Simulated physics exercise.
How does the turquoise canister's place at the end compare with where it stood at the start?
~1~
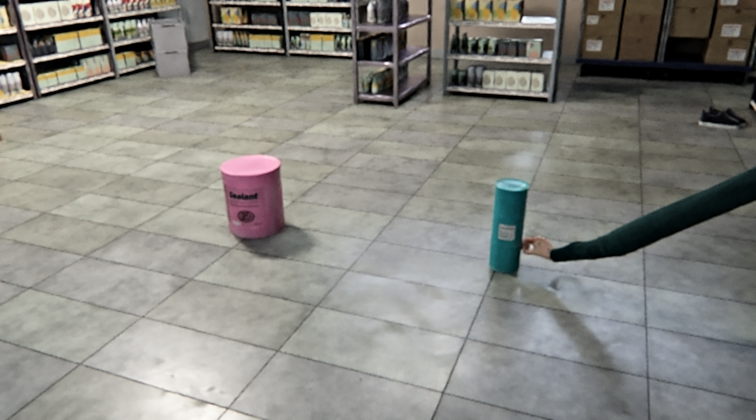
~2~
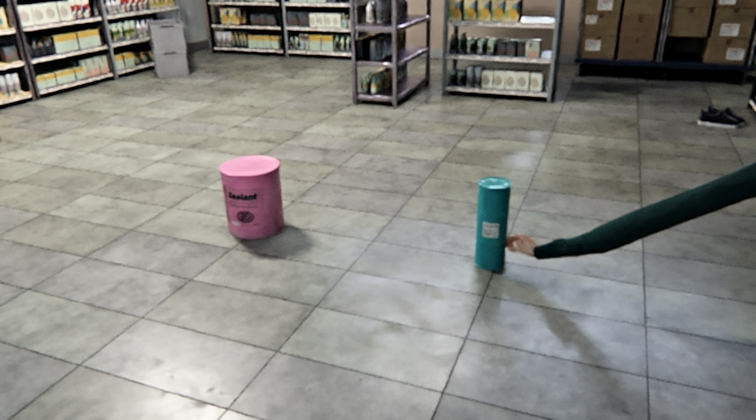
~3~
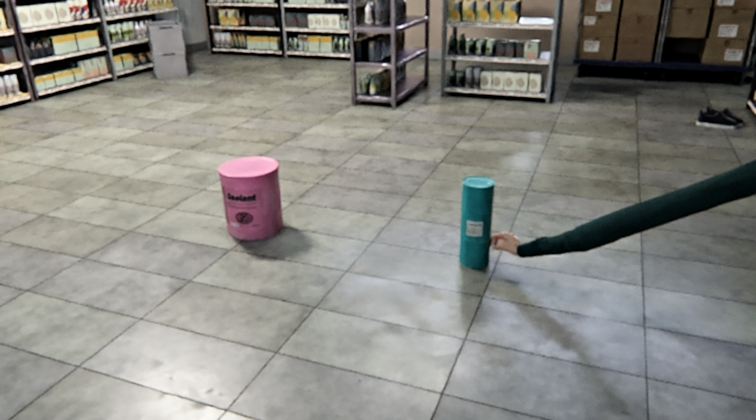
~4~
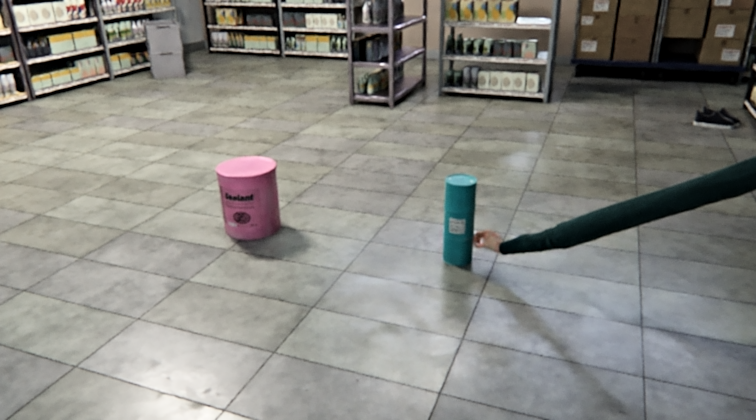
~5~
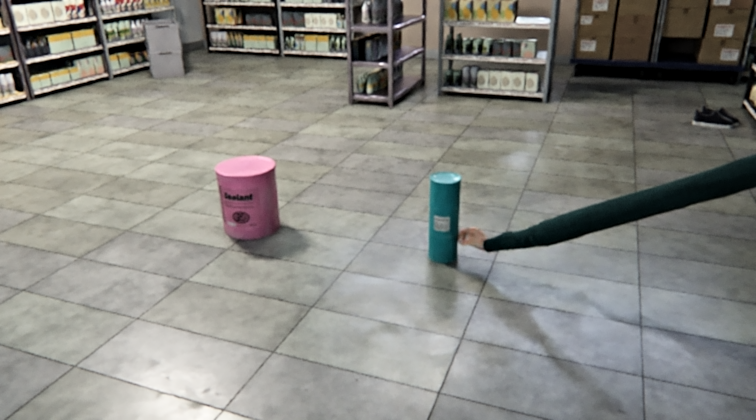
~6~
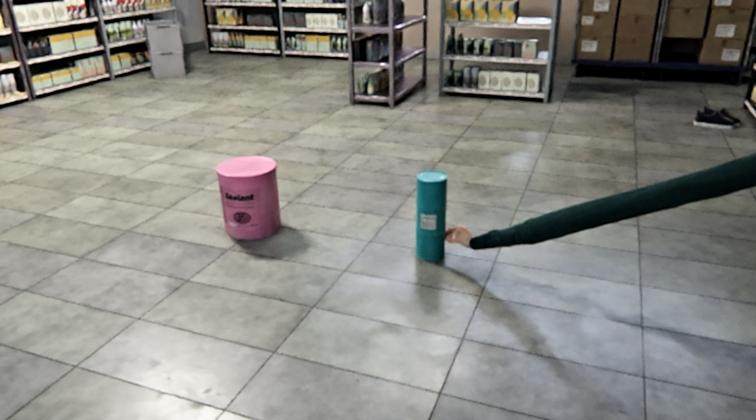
At the end the turquoise canister stands farther to the left than at the start, so it is closer to the pink pail, though a clear gap still lies between them.
